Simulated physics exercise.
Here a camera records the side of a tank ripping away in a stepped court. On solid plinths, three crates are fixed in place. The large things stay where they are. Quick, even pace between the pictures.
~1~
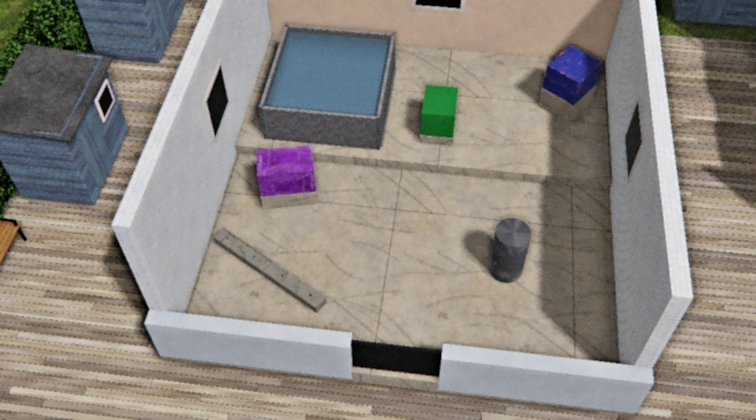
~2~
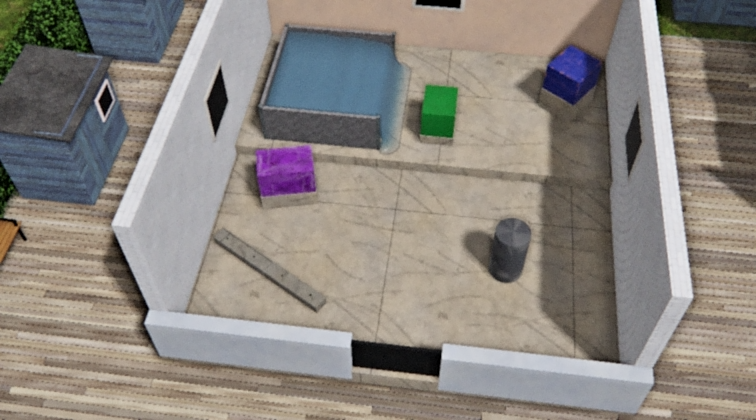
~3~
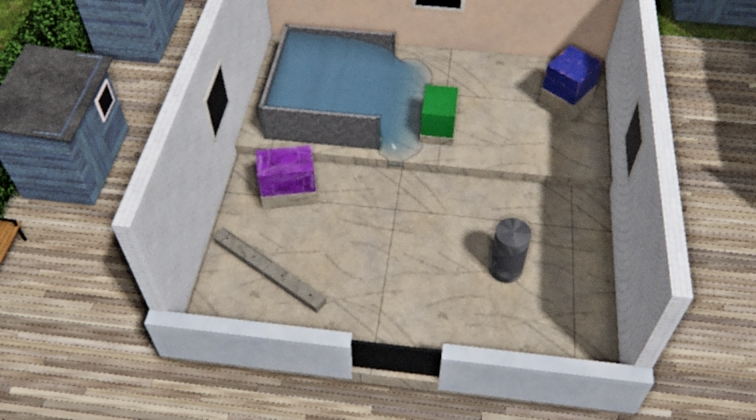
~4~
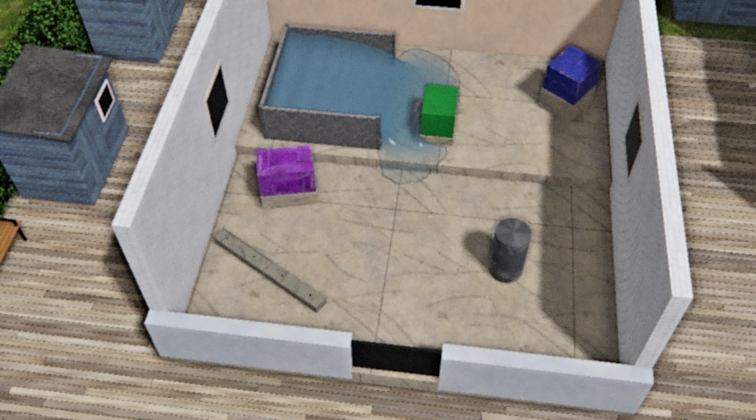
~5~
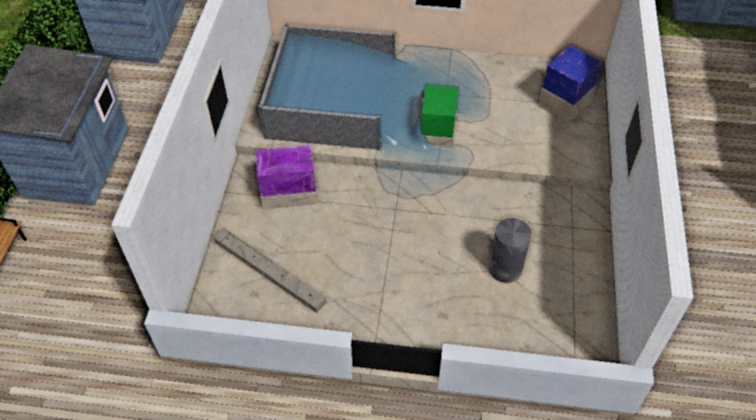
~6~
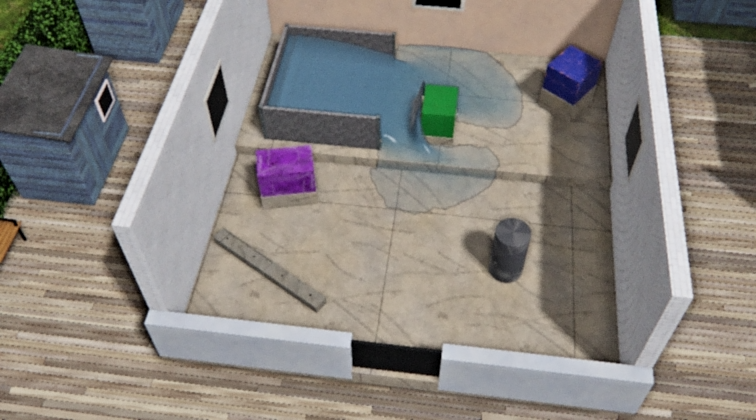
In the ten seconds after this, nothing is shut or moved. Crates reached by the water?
Result: The green crate will meet the water. The purple crate will avoid the water. The blue crate will avoid the water.
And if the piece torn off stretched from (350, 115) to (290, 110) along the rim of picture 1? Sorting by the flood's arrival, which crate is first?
The crate marked purple comes first.
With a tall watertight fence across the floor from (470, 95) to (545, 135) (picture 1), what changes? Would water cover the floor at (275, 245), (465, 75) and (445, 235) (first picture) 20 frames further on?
Outcome by spot, in order - unwatered, watered, watered.
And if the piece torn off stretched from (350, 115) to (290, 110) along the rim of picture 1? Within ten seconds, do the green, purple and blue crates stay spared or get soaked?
Result: Green is not reached; purple is swamped; blue is not reached.
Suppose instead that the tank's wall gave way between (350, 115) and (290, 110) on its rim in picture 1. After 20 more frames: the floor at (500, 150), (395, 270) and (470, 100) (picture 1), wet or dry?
First spot unwetted, second drenched, third unwetted.
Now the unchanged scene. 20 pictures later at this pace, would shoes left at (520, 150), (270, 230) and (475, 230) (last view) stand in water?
First inundated, second spared, third inundated.
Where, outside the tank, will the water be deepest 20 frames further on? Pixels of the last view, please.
Deepest spot: Around (596, 81).
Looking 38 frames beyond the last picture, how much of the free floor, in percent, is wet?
My guess is around 80 in a hundred.
A moment on, water covers 35 % of the floor; the green crate water round its plinth, the purple crate not reached, the blue crate water round its plinth.
Next, water covers 60 % of the floor; the green crate water round its plinth, the purple crate not reached, the blue crate water round its plinth.
Then, water covers 70 % of the floor; the green crate water round its plinth, the purple crate not reached, the blue crate water round its plinth.
Later, water covers 80 % of the floor; the green crate water round its plinth, the purple crate not reached, the blue crate water round its plinth.
In the end, water covers 95 % of the floor; the green crate was topped, the purple crate stayed above the water, the blue crate stayed above the water.
